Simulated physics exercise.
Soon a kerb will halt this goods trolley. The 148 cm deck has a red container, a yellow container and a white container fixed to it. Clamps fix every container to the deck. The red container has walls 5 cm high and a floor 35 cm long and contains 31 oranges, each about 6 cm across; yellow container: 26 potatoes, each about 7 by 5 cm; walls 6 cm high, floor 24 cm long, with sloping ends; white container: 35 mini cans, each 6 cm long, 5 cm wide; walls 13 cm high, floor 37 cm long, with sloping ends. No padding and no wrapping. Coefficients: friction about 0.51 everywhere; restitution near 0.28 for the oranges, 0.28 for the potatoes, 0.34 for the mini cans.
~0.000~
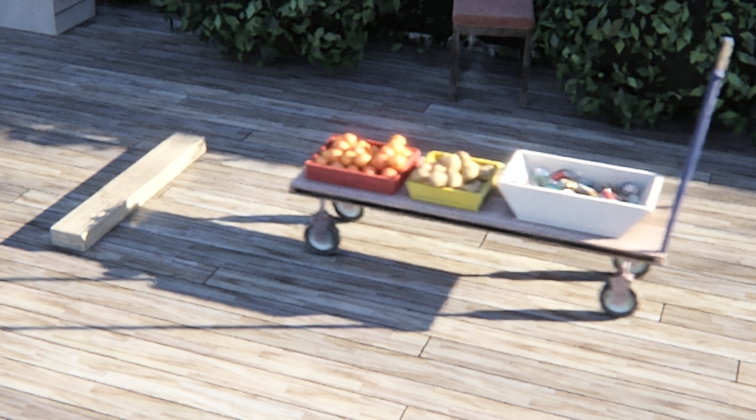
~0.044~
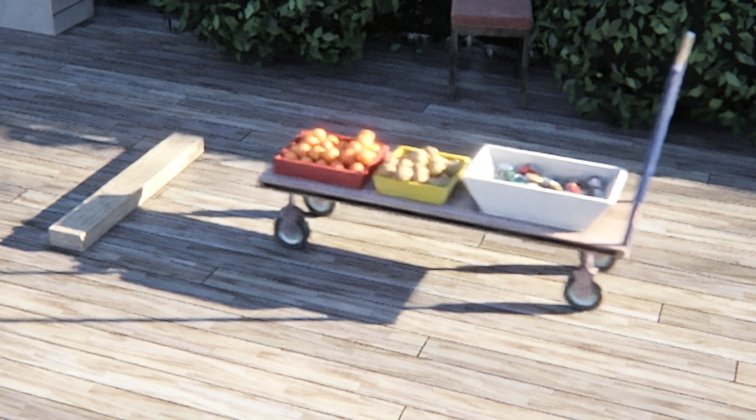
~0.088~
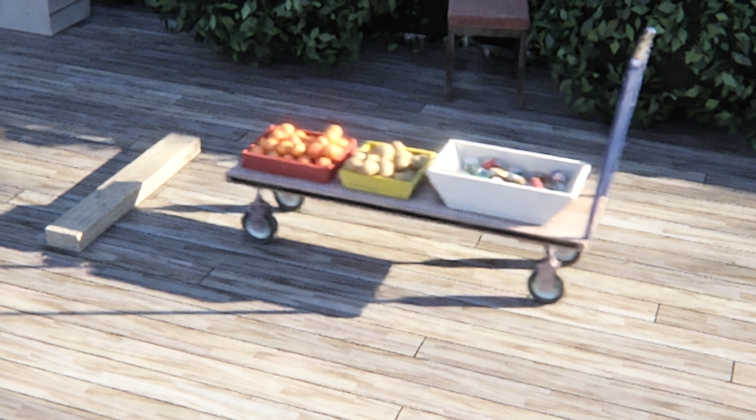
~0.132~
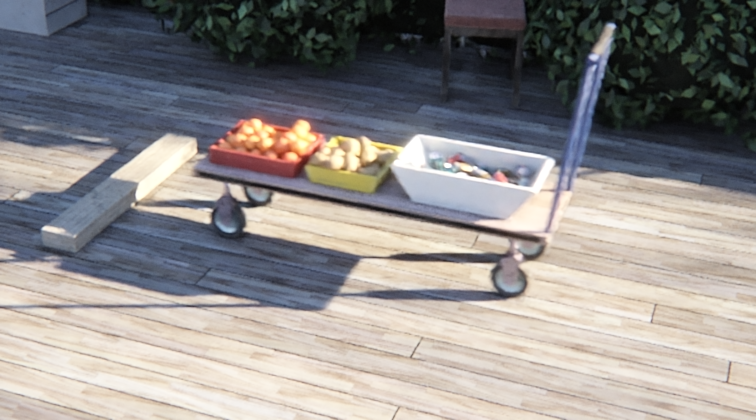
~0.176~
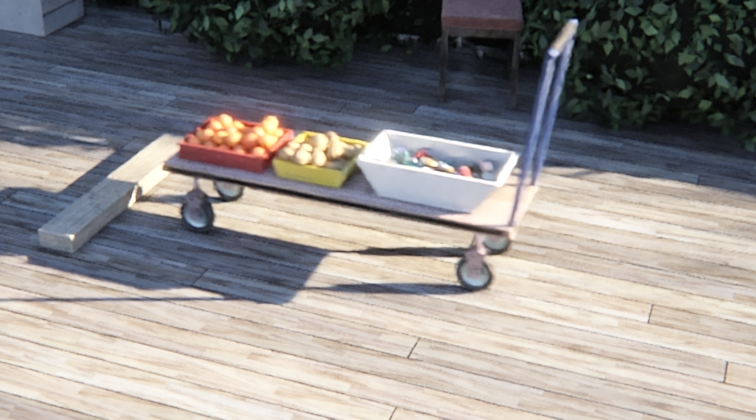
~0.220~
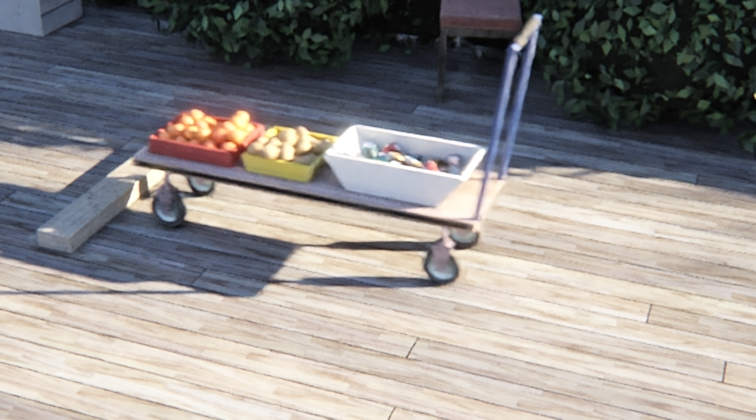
A flat cart carrying a red container of oranges, a yellow container and a white container rolled steadily left across a sunlit wooden deck, its front closing in on a wooden beam lying there.
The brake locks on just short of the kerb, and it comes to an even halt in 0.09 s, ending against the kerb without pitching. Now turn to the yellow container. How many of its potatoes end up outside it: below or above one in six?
In excess of a sixth of the potatoes come out of the yellow container.
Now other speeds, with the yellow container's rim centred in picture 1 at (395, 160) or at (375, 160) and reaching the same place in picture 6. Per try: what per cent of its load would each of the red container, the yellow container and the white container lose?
Per cent lost, first try then second - red container: 20, 10; yellow container: 10, 10; white container: 0, 0.
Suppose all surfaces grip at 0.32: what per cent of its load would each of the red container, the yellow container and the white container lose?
You'd see red container shed 40 percent, yellow container shed 30 percent, and white container shed 30 percent.
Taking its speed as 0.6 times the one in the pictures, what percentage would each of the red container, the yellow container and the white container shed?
In that case the red container sheds 20 per cent, the yellow container 10 per cent and the white container 0 per cent.
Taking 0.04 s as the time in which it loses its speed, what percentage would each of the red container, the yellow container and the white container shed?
That way you'd get red container at 40, yellow container at 40, and white container at 30 percent.
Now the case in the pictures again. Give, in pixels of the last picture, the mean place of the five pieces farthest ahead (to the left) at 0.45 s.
(92, 115).
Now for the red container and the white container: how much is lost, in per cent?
Red container: 35 %; white container: 15 %.
After 0.23 s, it begins to slow.
After 0.33 s, 0 of 31 out of the red container, 2 of 26 out of the yellow container and 0 of 35 out of the white container.
After 0.45 s, 8 of 31 out of the red container, 8 of 26 out of the yellow container and 2 of 35 out of the white container.
After 0.68 s, 11 of 31 out of the red container, 9 of 26 out of the yellow container and 5 of 35 out of the white container.
When it is over (at 1.19 s), 11 of 31 out of the red container, 9 of 26 out of the yellow container and 6 of 35 out of the white container. Asked share, 9 of 26, 35 per cent.
